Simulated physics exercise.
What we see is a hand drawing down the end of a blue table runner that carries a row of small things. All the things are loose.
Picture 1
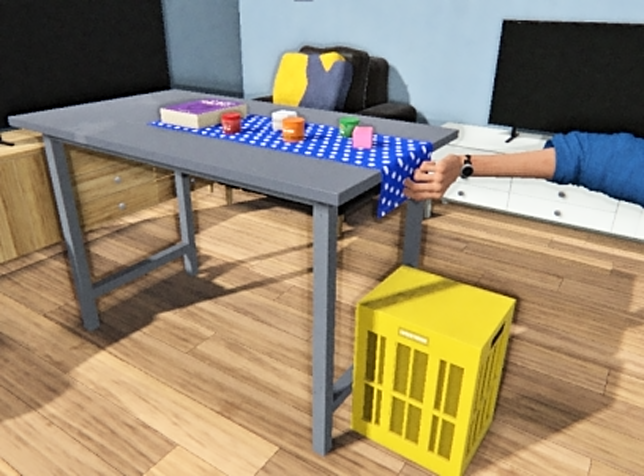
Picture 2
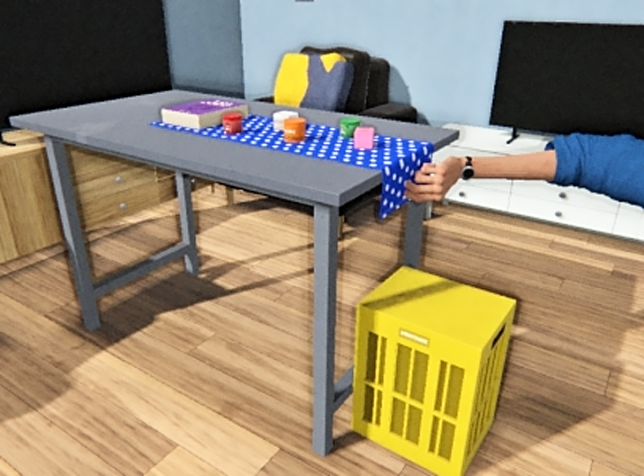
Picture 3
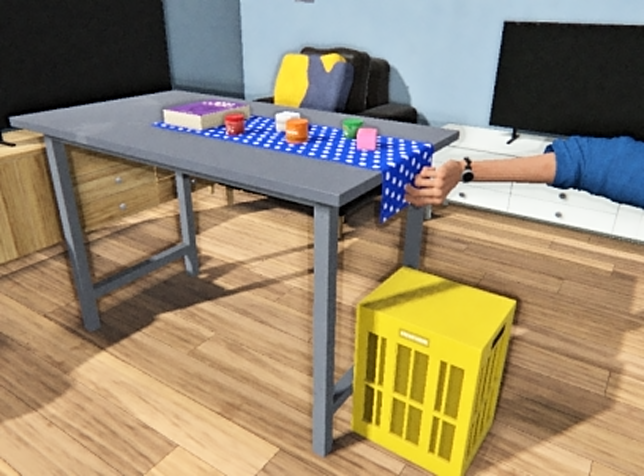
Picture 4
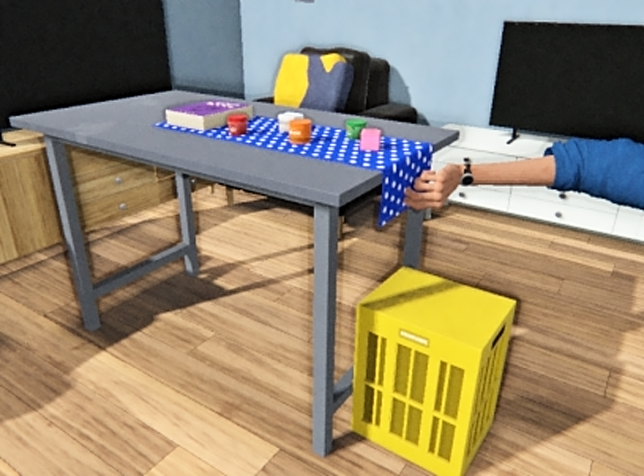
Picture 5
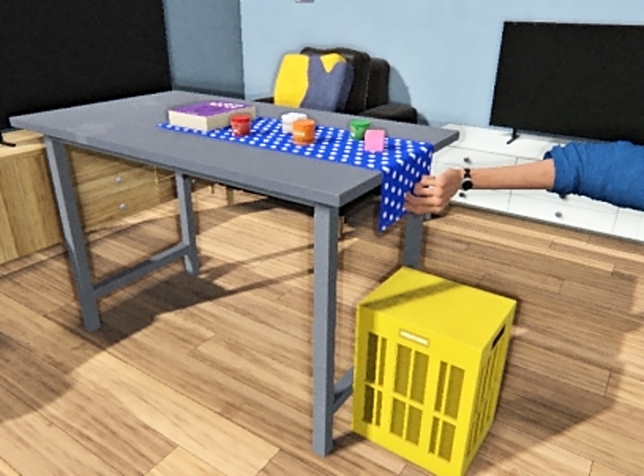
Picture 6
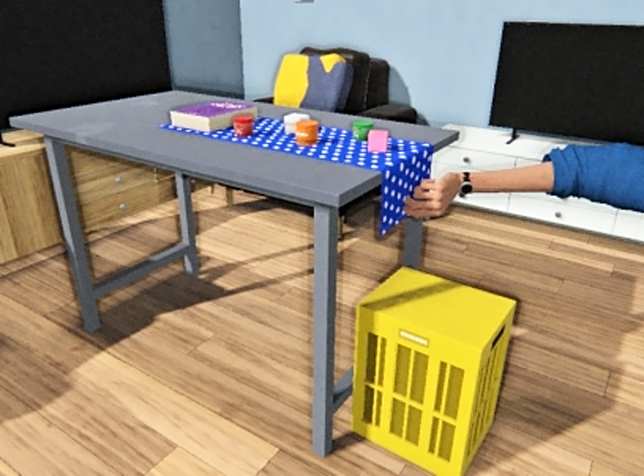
At the start, a hand grips the hanging end of a blue white-dotted runner on a gray table, with small colored pots and cubes on the cloth and a yellow crate below. The hand draws the cloth slightly downward, and the small items shift a little to the right with it.
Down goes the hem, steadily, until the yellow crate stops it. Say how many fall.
The count of fallen things is two.
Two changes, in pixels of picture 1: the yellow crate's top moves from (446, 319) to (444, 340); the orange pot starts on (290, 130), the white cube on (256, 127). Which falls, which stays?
The orange pot survives, the white cube survives.
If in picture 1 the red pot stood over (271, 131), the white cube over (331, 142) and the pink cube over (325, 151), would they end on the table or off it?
The red pot keeps its place on top, the white cube falls, the pink cube tumbles off.
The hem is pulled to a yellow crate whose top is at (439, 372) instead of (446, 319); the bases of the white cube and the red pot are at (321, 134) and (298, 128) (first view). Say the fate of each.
The white cube goes over, the red pot tumbles off.
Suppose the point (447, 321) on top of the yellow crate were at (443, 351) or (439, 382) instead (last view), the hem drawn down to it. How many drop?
Then 3 and 4.
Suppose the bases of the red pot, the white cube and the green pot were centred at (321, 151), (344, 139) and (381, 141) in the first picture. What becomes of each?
The red pot tumbles off; the white cube falls; the green pot comes down.
Early on, hem near (404, 240); all still up.
Midway, hem near (403, 272); pink cube gone.
Near the end, hem on the crate; pink cube and green pot gone.
Finally, hem on the crate; pink cube and green pot gone. It carries off two.
